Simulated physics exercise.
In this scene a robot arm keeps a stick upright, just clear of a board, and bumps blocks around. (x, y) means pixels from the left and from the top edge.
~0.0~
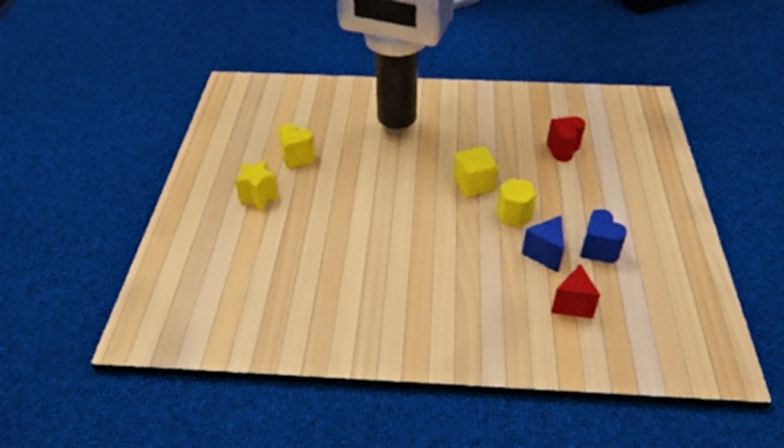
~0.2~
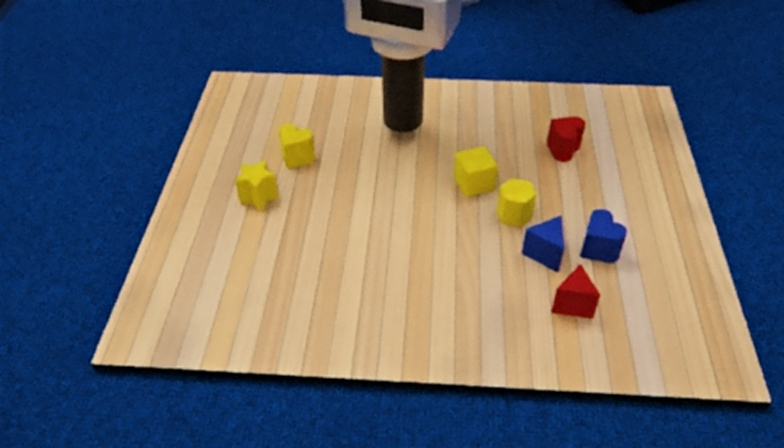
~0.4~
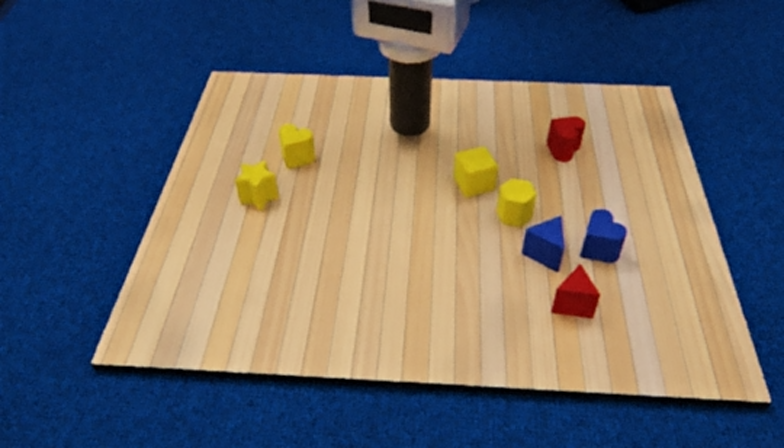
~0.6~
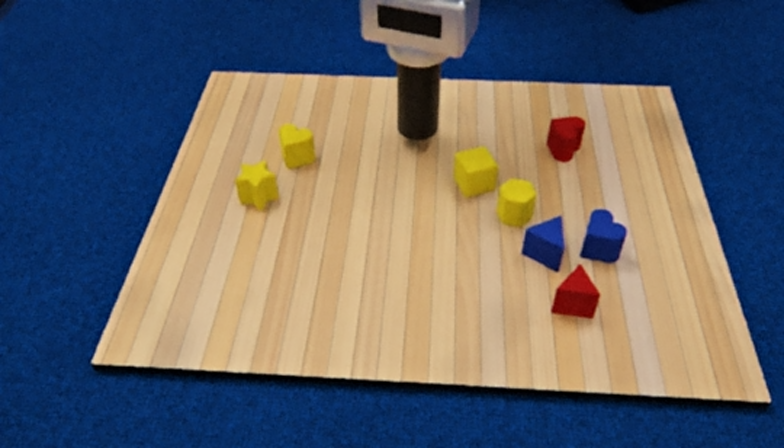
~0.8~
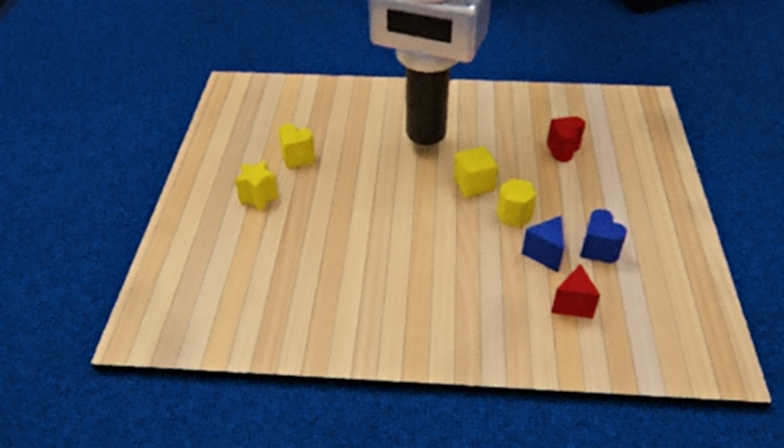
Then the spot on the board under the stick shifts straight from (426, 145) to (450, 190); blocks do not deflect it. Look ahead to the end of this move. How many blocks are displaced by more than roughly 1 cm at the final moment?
By the end of the path, one block has moved more than about a centimetre.
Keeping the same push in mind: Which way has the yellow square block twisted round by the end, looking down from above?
The twist is anticlockwise.
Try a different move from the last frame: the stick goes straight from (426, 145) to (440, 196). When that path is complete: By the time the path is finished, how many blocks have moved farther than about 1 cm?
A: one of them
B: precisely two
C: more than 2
I'll go with A - one of them.
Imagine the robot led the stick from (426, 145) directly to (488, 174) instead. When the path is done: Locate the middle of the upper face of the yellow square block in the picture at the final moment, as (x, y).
Its top middle is near (494, 176).
On the path given first. Halfway along, stick (438, 154); nothing pushed yet.
At the end, stick (451, 178); yellow square block (492, 170), turned 55° anticlockwise; yellow hexagon still.
